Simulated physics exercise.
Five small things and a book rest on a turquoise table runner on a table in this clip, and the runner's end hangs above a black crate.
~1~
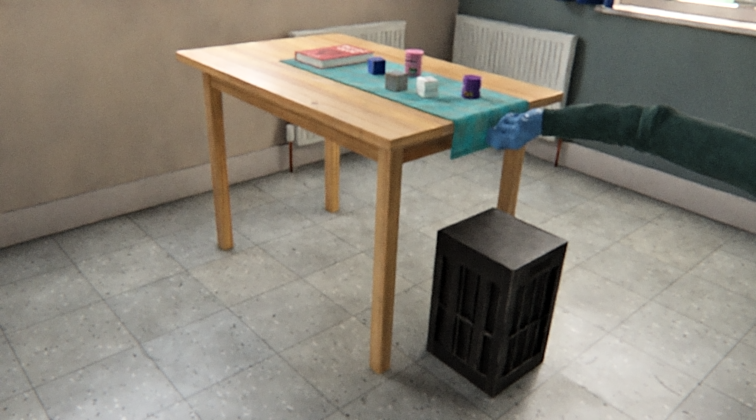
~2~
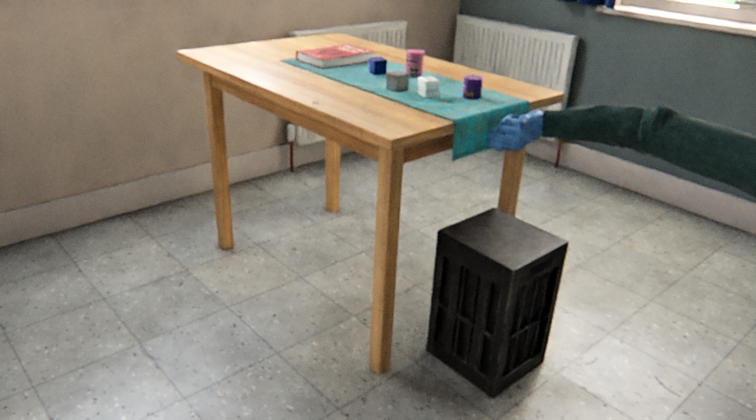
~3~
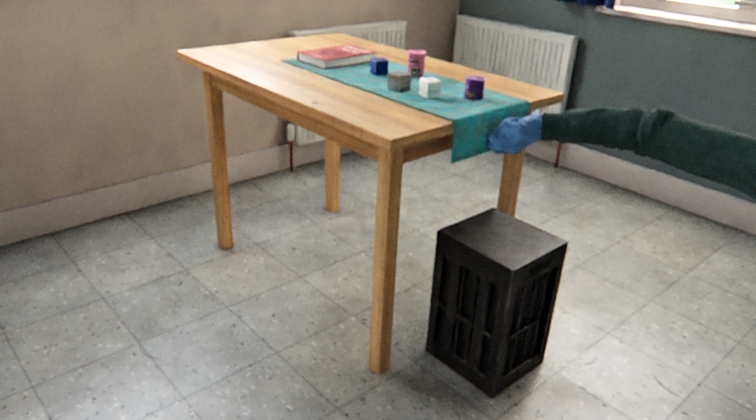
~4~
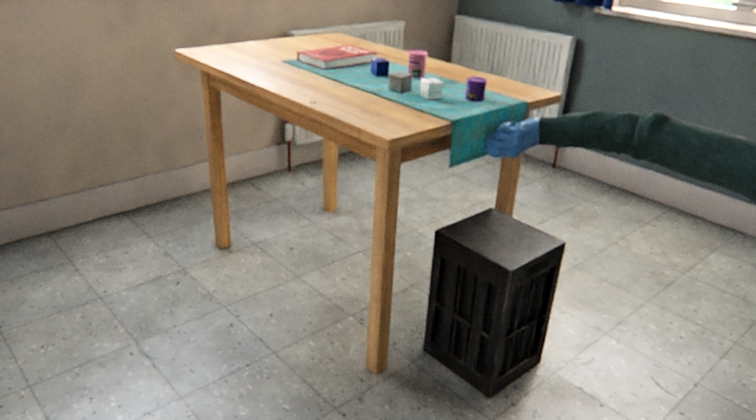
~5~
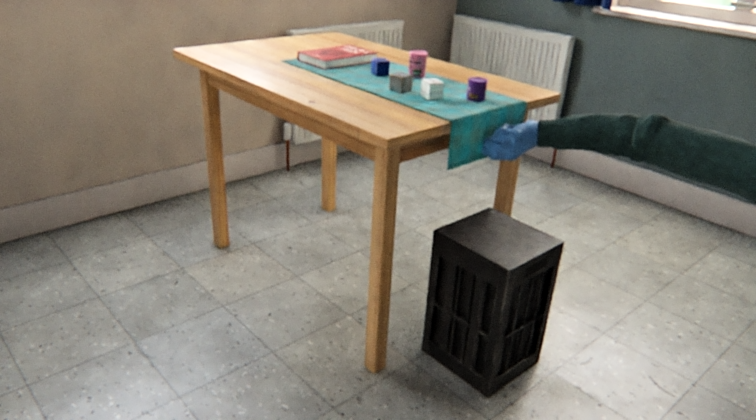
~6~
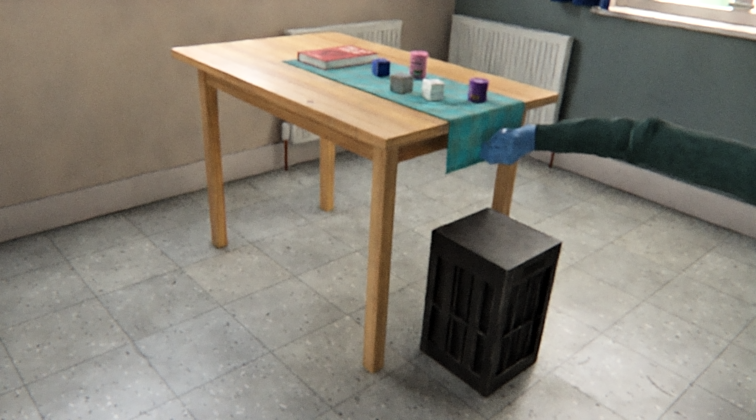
Turquoise runner slipping slightly down over the table's edge, a blue-gloved hand at its hanging end, small objects and book on top.
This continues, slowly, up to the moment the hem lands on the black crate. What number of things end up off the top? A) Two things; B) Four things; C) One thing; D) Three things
A, two things.
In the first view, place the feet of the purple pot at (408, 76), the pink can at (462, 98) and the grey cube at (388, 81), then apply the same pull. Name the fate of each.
As for the purple pot, it stays aboard; the pink can goes off; the grey cube stays aboard.
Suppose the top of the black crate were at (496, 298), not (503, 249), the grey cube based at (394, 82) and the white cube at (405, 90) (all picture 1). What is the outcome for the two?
The grey cube is lost; the white cube is lost.
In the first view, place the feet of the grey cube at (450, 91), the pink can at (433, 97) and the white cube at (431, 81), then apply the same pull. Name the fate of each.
Here's the result: The grey cube leaves the top, the pink can leaves the top and the white cube remains in place.
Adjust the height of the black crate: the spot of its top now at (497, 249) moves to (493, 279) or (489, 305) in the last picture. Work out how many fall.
3 and 4.
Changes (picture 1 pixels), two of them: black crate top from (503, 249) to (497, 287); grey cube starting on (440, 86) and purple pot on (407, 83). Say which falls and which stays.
The grey cube does not stay aboard, and the purple pot does not stay aboard.
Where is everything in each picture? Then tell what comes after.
The first frame shows hem (451, 160); purple pot (473, 77); white cube (428, 79); grey cube (397, 73); pink can (414, 51); blue cube (377, 59); top of the crate (503, 249).
The second frame shows hem (452, 161); purple pot (474, 77).
The third frame shows hem (451, 163); white cube (431, 80).
The fourth frame shows hem (449, 168); grey cube (401, 74); top of the crate (501, 250).
The fifth frame shows hem (447, 170); pink can (419, 52).
The sixth frame shows hem (446, 174); purple pot (479, 80); white cube (434, 81); grey cube (402, 75); pink can (420, 53); blue cube (381, 60).
A little later, hem near (481, 189); all still up.
Next, hem on the crate; purple pot and white cube gone.
When it is over, hem on the crate; purple pot and white cube gone. The count of fallen things is two.
